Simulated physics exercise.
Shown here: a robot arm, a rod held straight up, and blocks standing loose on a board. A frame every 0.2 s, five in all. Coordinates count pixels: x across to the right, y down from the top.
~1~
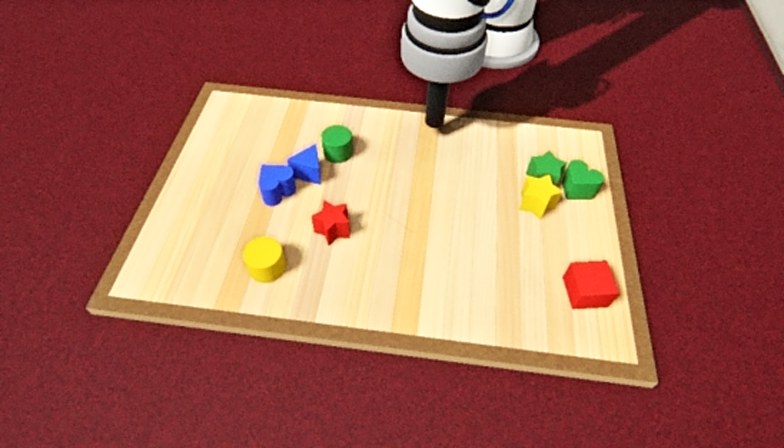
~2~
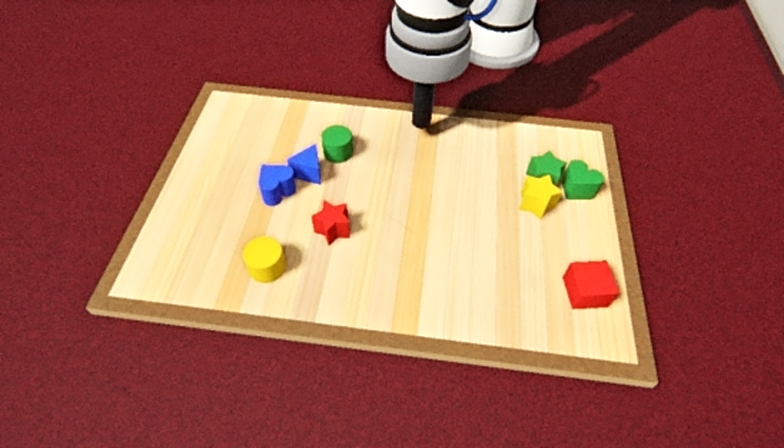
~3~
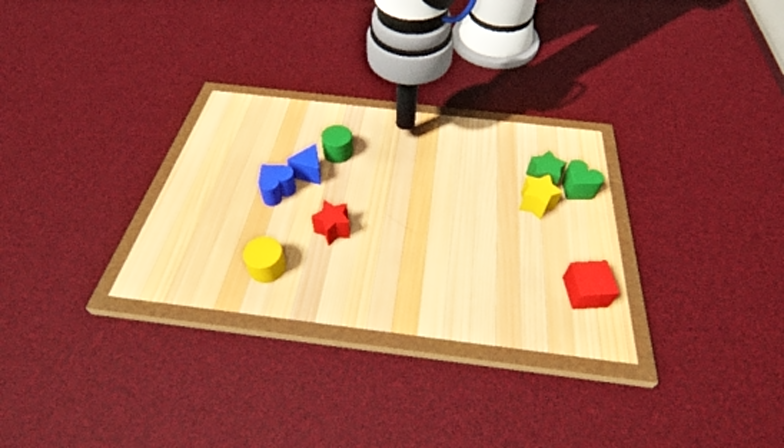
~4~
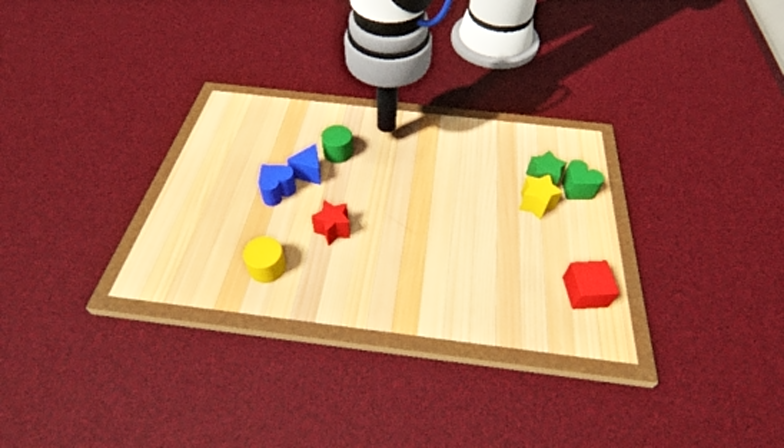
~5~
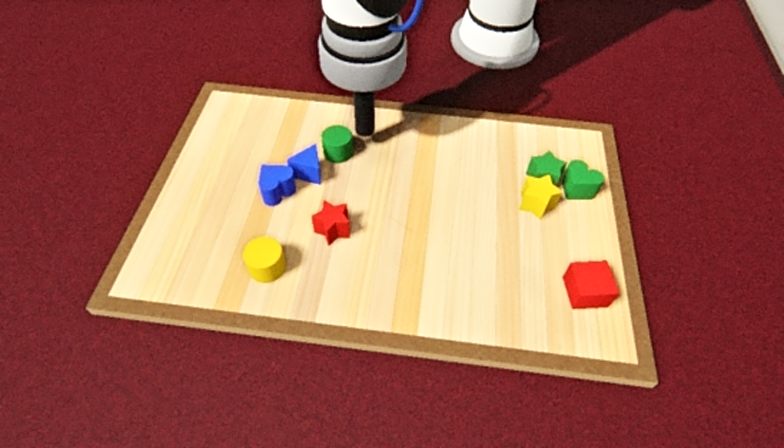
Robot arm sliding its upright black rod steadily left along the board's far edge, nearing the green cylinder while colored blocks stay still.
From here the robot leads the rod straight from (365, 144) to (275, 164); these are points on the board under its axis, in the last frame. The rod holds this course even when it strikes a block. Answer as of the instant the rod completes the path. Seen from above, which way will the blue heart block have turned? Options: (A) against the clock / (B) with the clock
It's B.
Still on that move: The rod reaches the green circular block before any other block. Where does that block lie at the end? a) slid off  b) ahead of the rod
Correct choice: B.
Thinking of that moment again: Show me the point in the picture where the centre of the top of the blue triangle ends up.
I'd guess (284, 159).
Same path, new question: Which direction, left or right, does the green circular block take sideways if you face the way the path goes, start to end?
Right side.
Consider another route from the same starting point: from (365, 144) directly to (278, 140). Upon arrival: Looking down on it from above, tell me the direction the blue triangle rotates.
That block twists counter-clockwise.
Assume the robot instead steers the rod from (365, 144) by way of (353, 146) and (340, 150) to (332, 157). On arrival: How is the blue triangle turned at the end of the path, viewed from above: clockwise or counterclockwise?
Its spin: Anticlockwise.
On the path given first. One third of the way, rod (335, 137); blue heart block (273, 178); blue triangle (295, 155), turned 55° anticlockwise; green circular block (309, 137).
Two thirds of the way, rod (304, 144); blue heart block (273, 180), turned 20° clockwise; blue triangle (287, 158), turned 85° anticlockwise; green circular block (277, 139).
At the end, rod (272, 151); blue heart block (273, 180), turned 20° clockwise; blue triangle (284, 159), turned 105° anticlockwise; green circular block (247, 140).
